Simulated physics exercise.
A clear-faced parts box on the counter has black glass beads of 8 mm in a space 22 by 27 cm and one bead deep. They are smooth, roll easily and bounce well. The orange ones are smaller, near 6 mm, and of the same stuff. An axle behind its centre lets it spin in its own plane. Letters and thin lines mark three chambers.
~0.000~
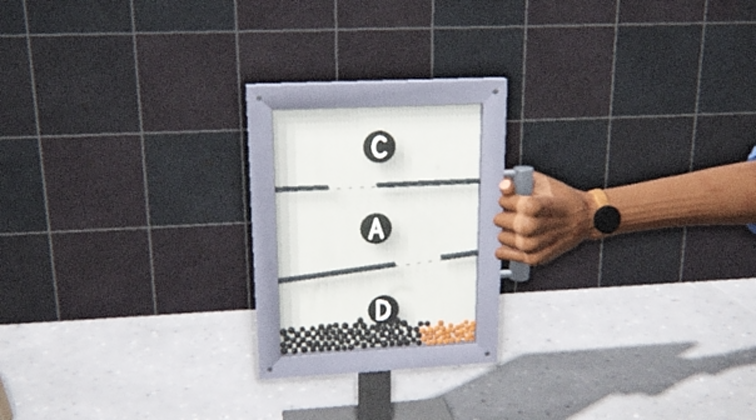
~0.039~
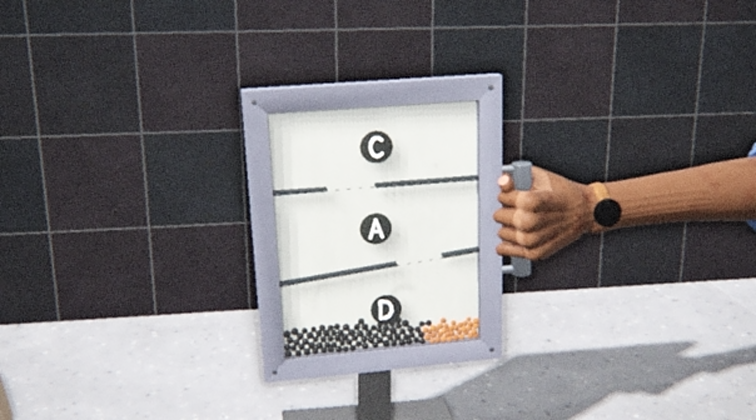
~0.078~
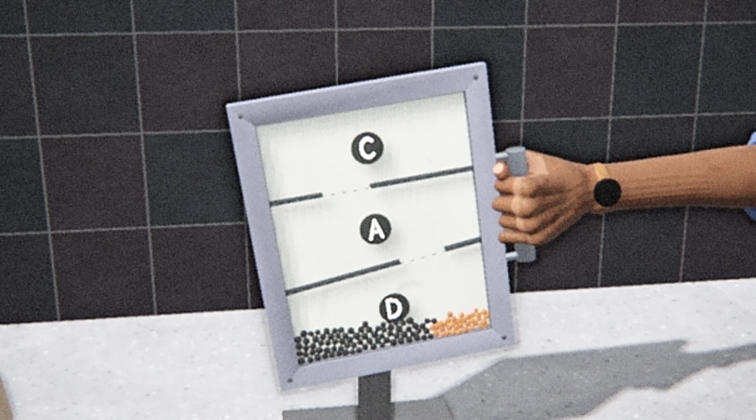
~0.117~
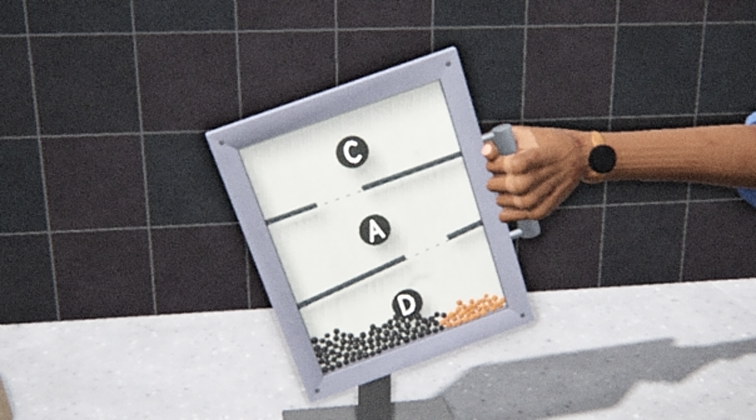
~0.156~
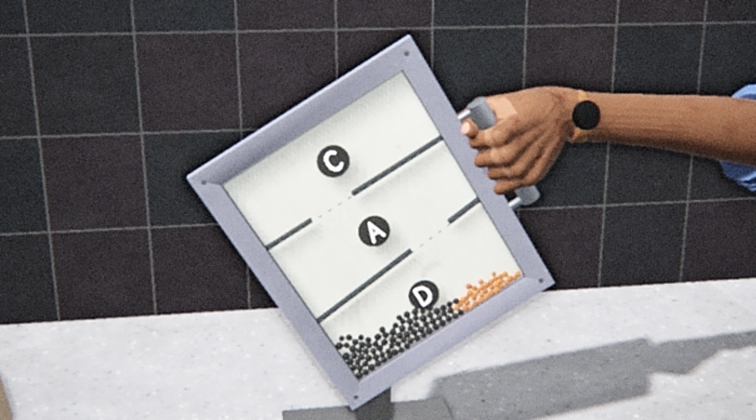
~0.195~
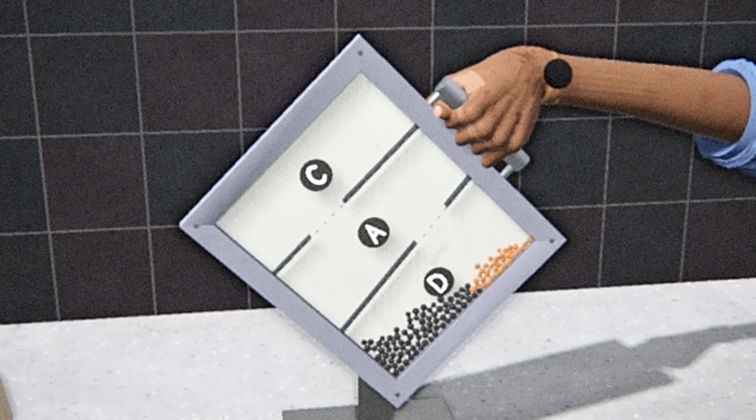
A clear-faced box of black and orange beads turning anticlockwise on a counter as a hand grips its right-side handle.
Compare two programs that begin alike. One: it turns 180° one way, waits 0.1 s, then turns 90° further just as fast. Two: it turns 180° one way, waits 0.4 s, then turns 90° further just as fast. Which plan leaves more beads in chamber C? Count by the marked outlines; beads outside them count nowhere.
Plan two.
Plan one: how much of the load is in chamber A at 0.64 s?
Roughly 5 per cent.
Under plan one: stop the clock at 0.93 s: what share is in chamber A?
About 40 per cent.
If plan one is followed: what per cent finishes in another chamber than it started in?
Some 40 per cent.
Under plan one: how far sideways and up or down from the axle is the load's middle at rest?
About 4 cm left and 9 cm below.
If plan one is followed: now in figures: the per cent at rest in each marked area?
Chamber A: 40; chamber C: 0; chamber D: 60.
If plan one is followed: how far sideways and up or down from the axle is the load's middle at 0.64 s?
About 4 cm right and 7 cm above.
Plan one. By 0.64 s, it stands 180° anticlockwise; the beads' middle is 4 cm right of and 7 cm above the centre; A 5 %, D 95 %.
By 0.93 s, it has come round 224° anticlockwise; the beads' middle is 3 cm left of and level with the centre; A 40 %, D 60 %.
By 1.13 s, it has come round 270° anticlockwise; the beads' middle is 5 cm left of and 8 cm below the centre; A 40 %, D 60 %.
All still by 1.9 s, it has come round 270° anticlockwise; A 40 %, C 0 %, D 60 %.
Plan two would end with A 50 %, C 10 %, D 40 %.
